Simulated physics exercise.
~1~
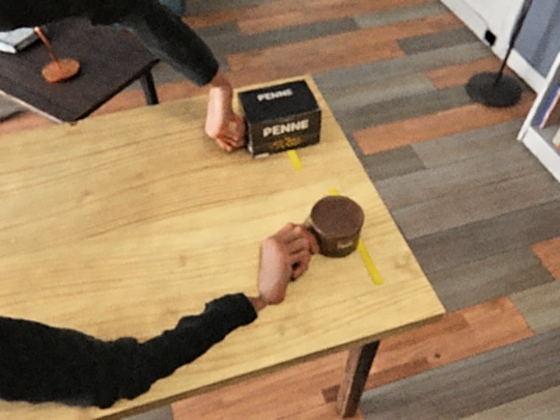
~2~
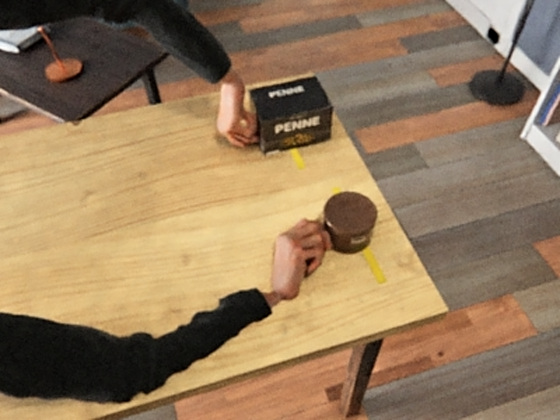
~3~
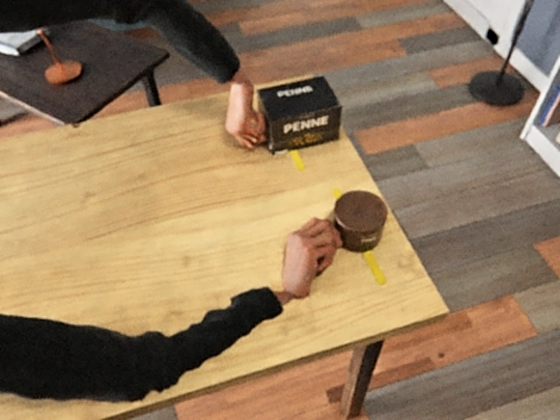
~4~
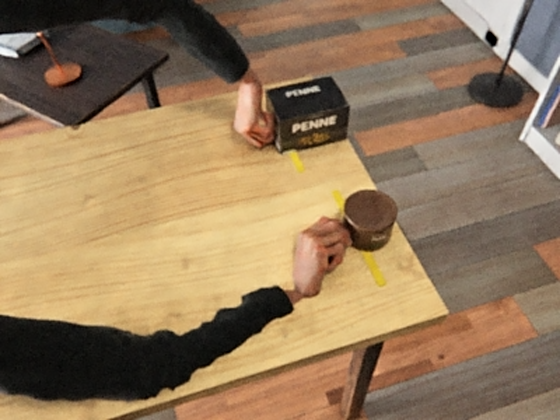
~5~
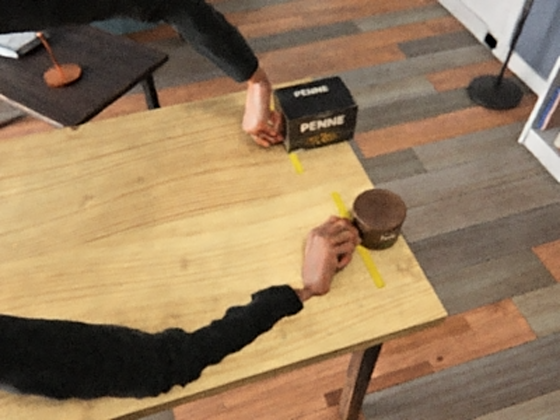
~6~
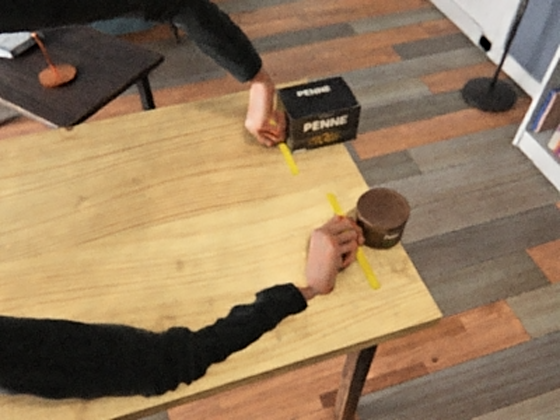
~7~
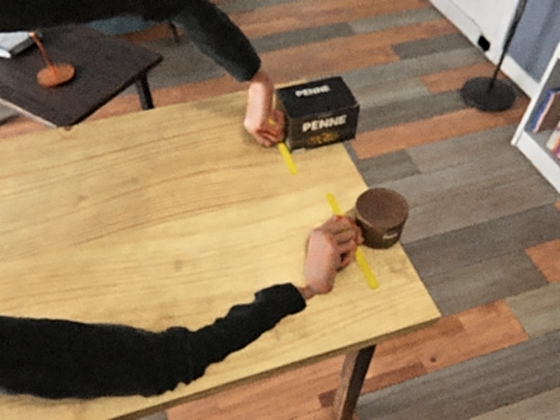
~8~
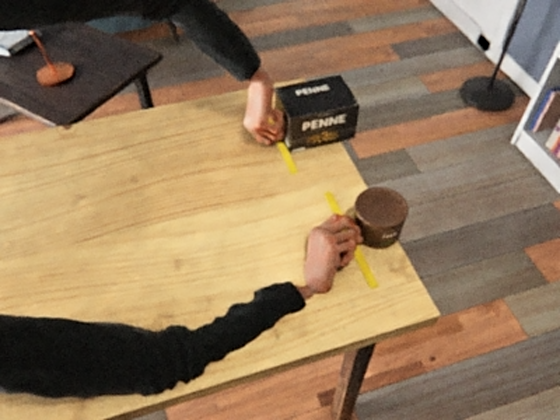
At first, a black box labelled penne and a round brown tub sit near the right end of a light wooden table, beside strips of yellow tape. Two hands in dark sleeves reach in, one behind the box and the other at the left side of the tub. Both hands push gently, and the box and tub slide slowly to the right together. They move about their own width, passing over the tape toward the table's edge. Then the pushing stops, and both objects rest on the table with the hands still beside them.
